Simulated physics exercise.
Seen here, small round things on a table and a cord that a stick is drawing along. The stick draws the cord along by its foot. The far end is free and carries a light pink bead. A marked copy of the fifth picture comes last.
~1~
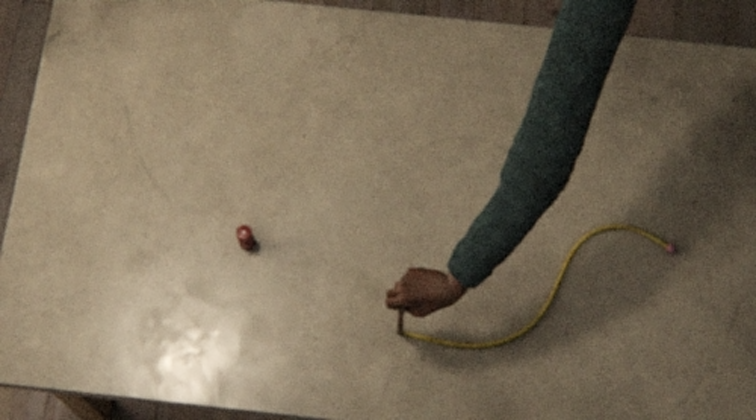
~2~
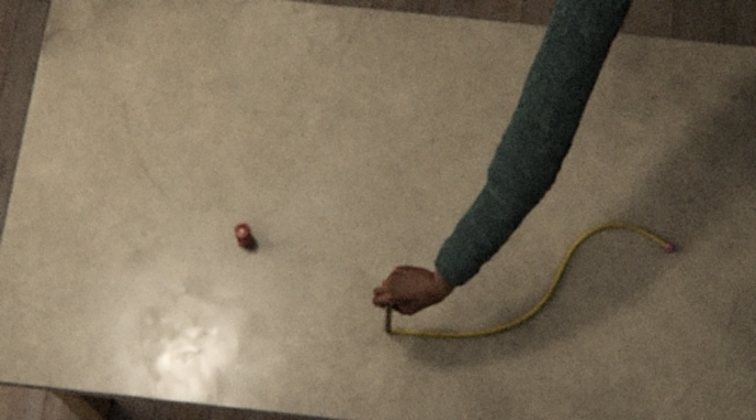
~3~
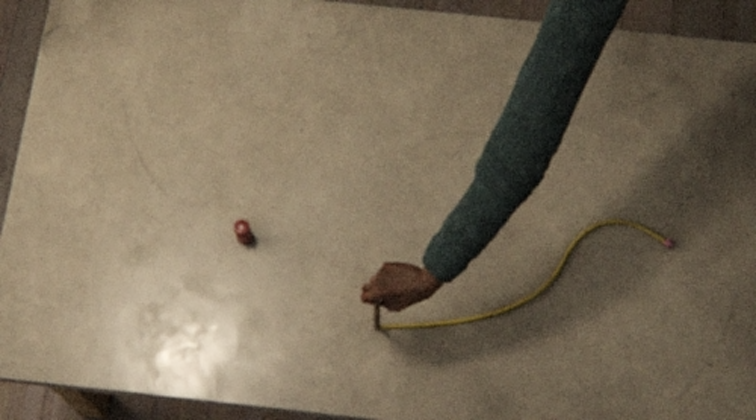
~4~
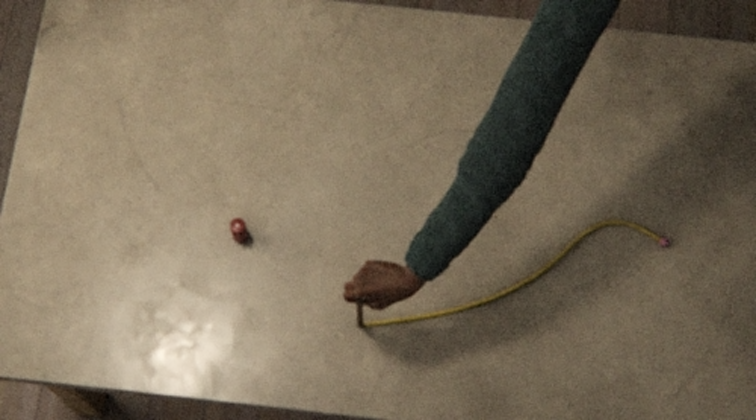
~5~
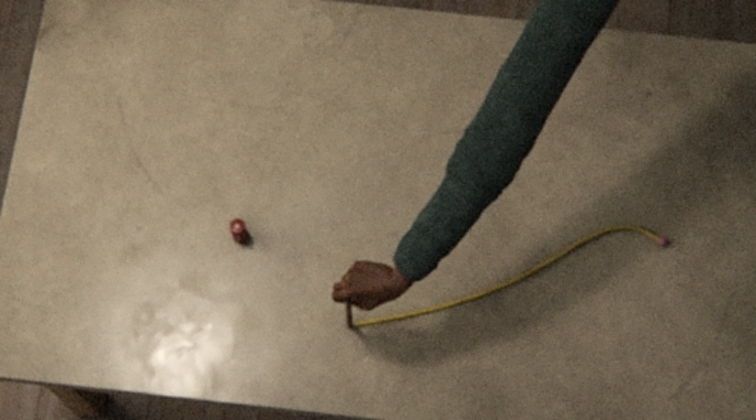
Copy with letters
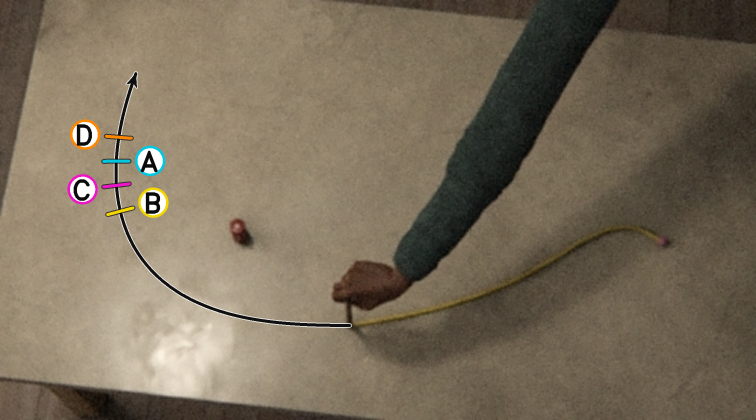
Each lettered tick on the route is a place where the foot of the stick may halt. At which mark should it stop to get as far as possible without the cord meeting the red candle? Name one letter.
A.
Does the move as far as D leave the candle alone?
No.
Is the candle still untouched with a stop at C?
For that mark, yes.
On the marked copy, A at (116, 161); B at (120, 211); C at (116, 185); D at (119, 137); the route from (350, 326) via (147, 265) to (136, 74).
Following A. Soon after the start, foot of the stick (232, 315), middle of the cord (405, 295), free end (566, 255).
Later, foot of the stick (137, 252), middle of the cord (304, 287), free end (470, 277).
In the end, foot of the stick (116, 162), middle of the cord (250, 254), free end (412, 281); nothing has been touched.
As for the rest, B is safe but short; C is safe but short; D brings the cord against the candle.
